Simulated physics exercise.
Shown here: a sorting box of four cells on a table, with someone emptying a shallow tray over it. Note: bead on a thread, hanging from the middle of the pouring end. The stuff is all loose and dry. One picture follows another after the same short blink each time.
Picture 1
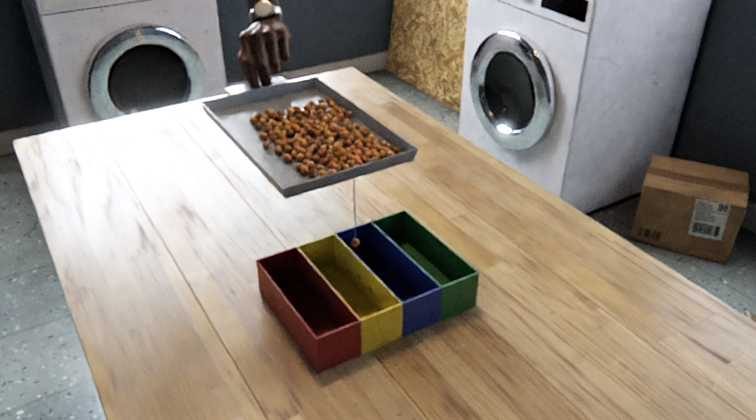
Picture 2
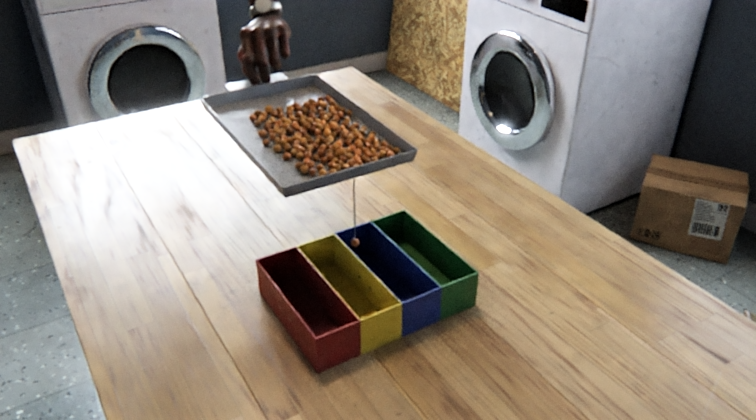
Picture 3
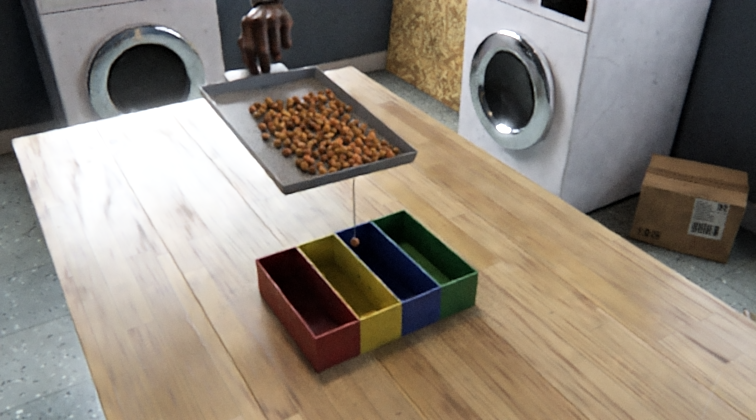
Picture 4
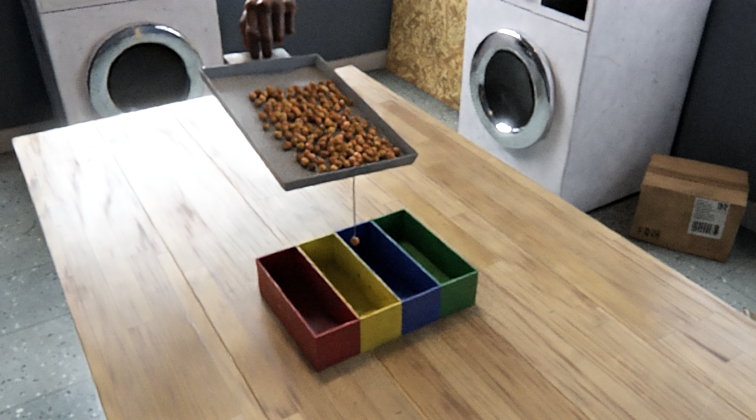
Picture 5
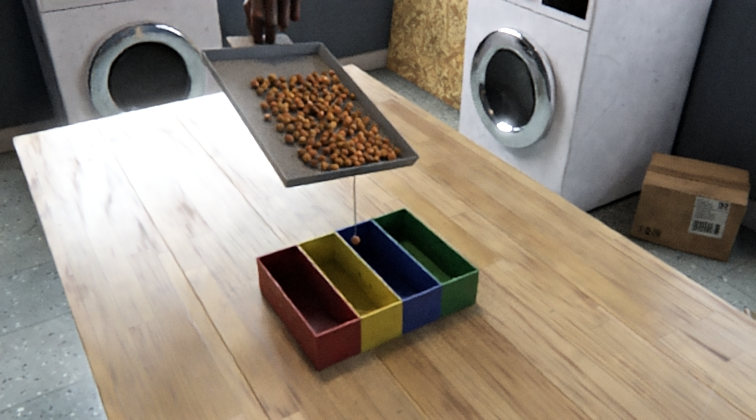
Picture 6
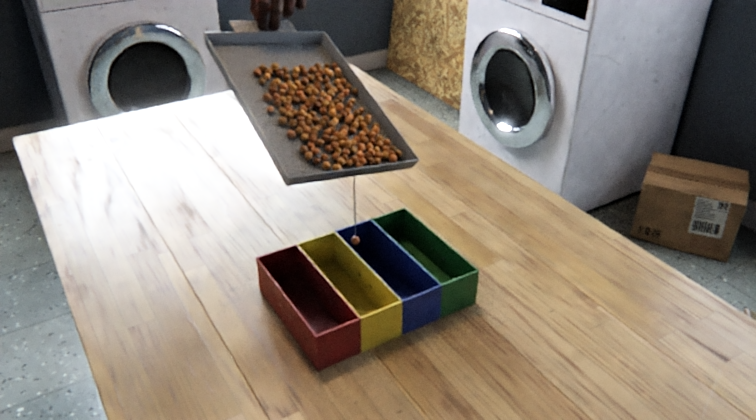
A shallow tray of roasted chickpeas, gripped by a dark hand at its far end, steadily tilted toward its right front corner above a red, yellow, blue and green sorting box, while a bead hung beneath.
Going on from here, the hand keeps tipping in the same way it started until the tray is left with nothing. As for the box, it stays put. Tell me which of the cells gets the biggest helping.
The biggest helping lands in the green cell.
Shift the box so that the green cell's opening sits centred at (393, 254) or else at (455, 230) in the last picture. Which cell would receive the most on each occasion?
Taking the two placings in order, you'd get that green cell and then the blue one.
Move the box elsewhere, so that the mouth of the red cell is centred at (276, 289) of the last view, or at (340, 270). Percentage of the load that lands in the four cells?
First placement near 60 percent, second near 100 percent.
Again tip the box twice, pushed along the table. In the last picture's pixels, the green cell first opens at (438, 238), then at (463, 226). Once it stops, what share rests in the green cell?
Respectively 40 % and 10 %.
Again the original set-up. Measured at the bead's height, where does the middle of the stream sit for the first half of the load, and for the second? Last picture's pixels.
(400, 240), then (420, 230).
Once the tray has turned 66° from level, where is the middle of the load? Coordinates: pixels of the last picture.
Mark it at roughly (371, 121) in the final frame.
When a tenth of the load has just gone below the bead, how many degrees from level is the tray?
Near 115 degrees.
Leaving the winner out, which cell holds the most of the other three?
Second: That blue cell.
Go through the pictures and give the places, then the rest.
Corners of the pouring end at (285, 186) and (414, 148), level; middle of the load at (327, 135), roasted chickpeas; bead on its thread at (355, 243); red cell at (339, 343); yellow cell at (382, 326); blue cell at (422, 309); green cell at (459, 293), in the first picture.
Corners of the pouring end at (285, 185) and (414, 149), level; middle of the load at (327, 133), in the second picture.
Corners of the pouring end at (285, 183) and (414, 150), tipped barely, lowest at the right corner; middle of the load at (327, 129), in the third picture.
Corners of the pouring end at (286, 180) and (415, 153), tipped a little, lowest at the right corner; middle of the load at (328, 123), in the fourth picture.
Corners of the pouring end at (289, 177) and (416, 155), tipped clearly, lowest at the right corner; middle of the load at (330, 118), in the fifth picture.
Corners of the pouring end at (290, 175) and (416, 158), tipped clearly, lowest at the right corner; middle of the load at (332, 113); red cell at (339, 341); yellow cell at (381, 323); blue cell at (422, 307); green cell at (459, 291), in the sixth picture.
Soon after the last picture, tray tipped steeply; all on the tray.
A little later, tray tipped past a quarter turn; nearly all on the tray; a stray few in the green cell.
Later still, tray tipped past a quarter turn; about half in the green cell; about a third in the blue cell; a stray few in the red cell; a small part falling or outside the box.
At rest, tray tipped past a quarter turn; about half in the green cell; about a third in the blue cell; a stray few in the red cell; none in the yellow cell; a small part outside the box.
